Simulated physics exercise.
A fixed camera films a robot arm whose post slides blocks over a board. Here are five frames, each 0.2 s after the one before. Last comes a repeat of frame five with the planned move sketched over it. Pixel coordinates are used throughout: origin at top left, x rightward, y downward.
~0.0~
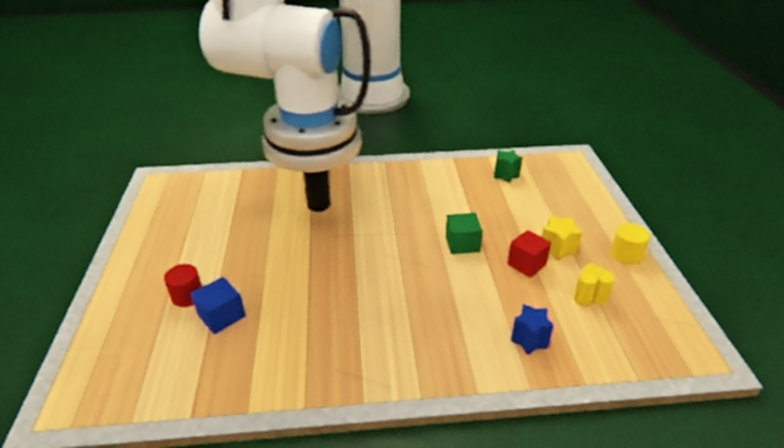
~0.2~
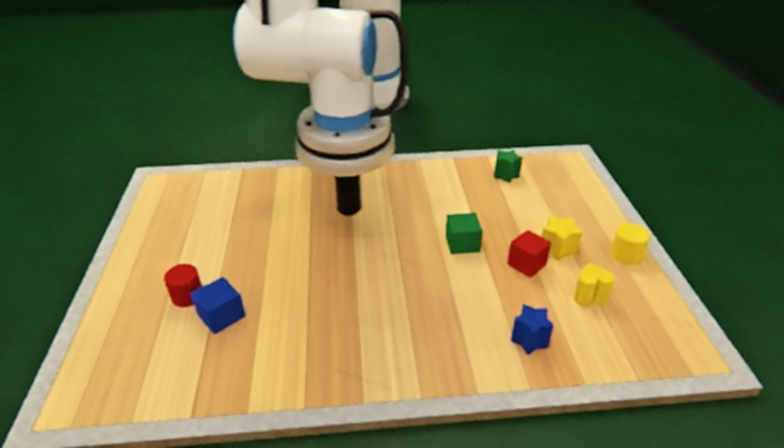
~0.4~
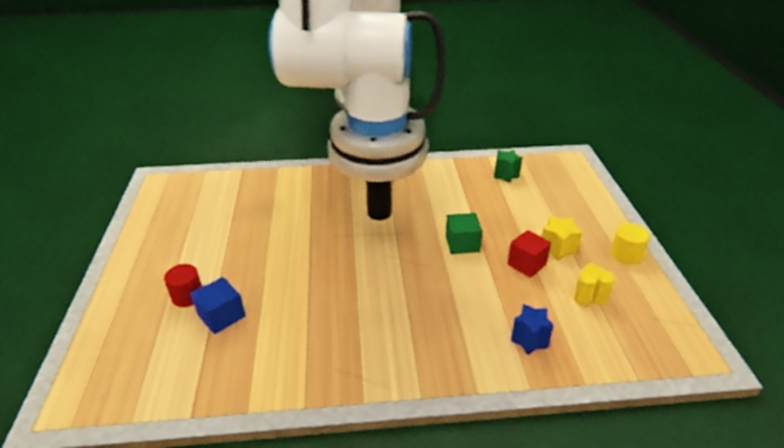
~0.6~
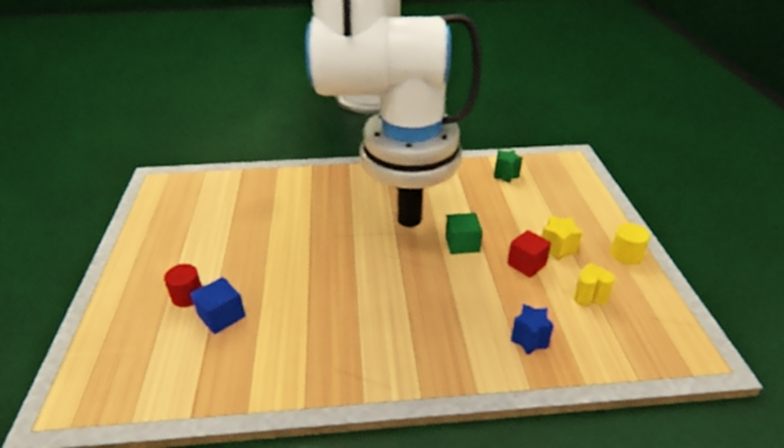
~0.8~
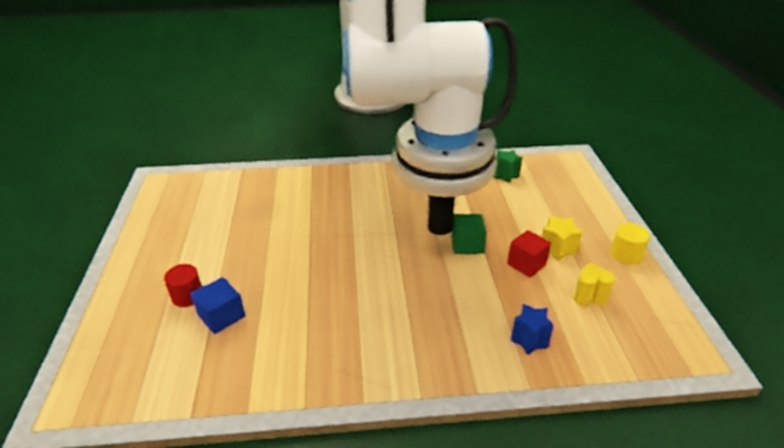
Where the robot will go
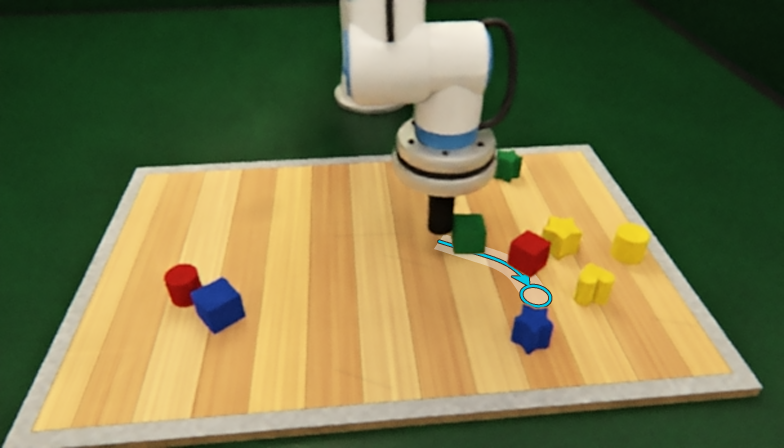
A white robot arm with blue bands and a black post reaches over a pale wooden board with a grey edge on a dark green surface, viewed from a fixed, raised position in front. A red cylinder and blue cube sit at left, with green, red, yellow and blue blocks at right. The post glides steadily rightward and slightly nearer, then nudges the green cube slightly right.
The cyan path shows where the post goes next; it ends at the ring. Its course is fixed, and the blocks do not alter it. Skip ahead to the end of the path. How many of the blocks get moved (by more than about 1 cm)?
The number is two.
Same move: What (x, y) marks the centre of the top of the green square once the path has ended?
At roughly (525, 227).
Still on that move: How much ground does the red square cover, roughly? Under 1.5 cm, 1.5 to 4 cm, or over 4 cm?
It slides somewhere between 1.5 and 4 cm.
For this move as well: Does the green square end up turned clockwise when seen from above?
That would be a no.
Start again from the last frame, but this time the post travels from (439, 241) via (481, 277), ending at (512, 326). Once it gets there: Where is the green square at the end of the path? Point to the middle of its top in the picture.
I expect it at (487, 227).
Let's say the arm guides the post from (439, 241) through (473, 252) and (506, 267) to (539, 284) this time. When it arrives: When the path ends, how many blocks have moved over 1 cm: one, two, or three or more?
Moved: 2.
The line goes from (439, 241) via (476, 253) and (513, 268), ending at (536, 296).
On the path given first. One third of the way, post (478, 240); green square (507, 228), turned 15° anticlockwise; red square (538, 243), turned 20° clockwise.
Two thirds of the way, post (516, 255); green square (525, 227), turned 35° anticlockwise; red square (552, 247).
At the end, post (539, 283); green square (525, 227), turned 35° anticlockwise; red square (559, 250); yellow heart block unmoved.
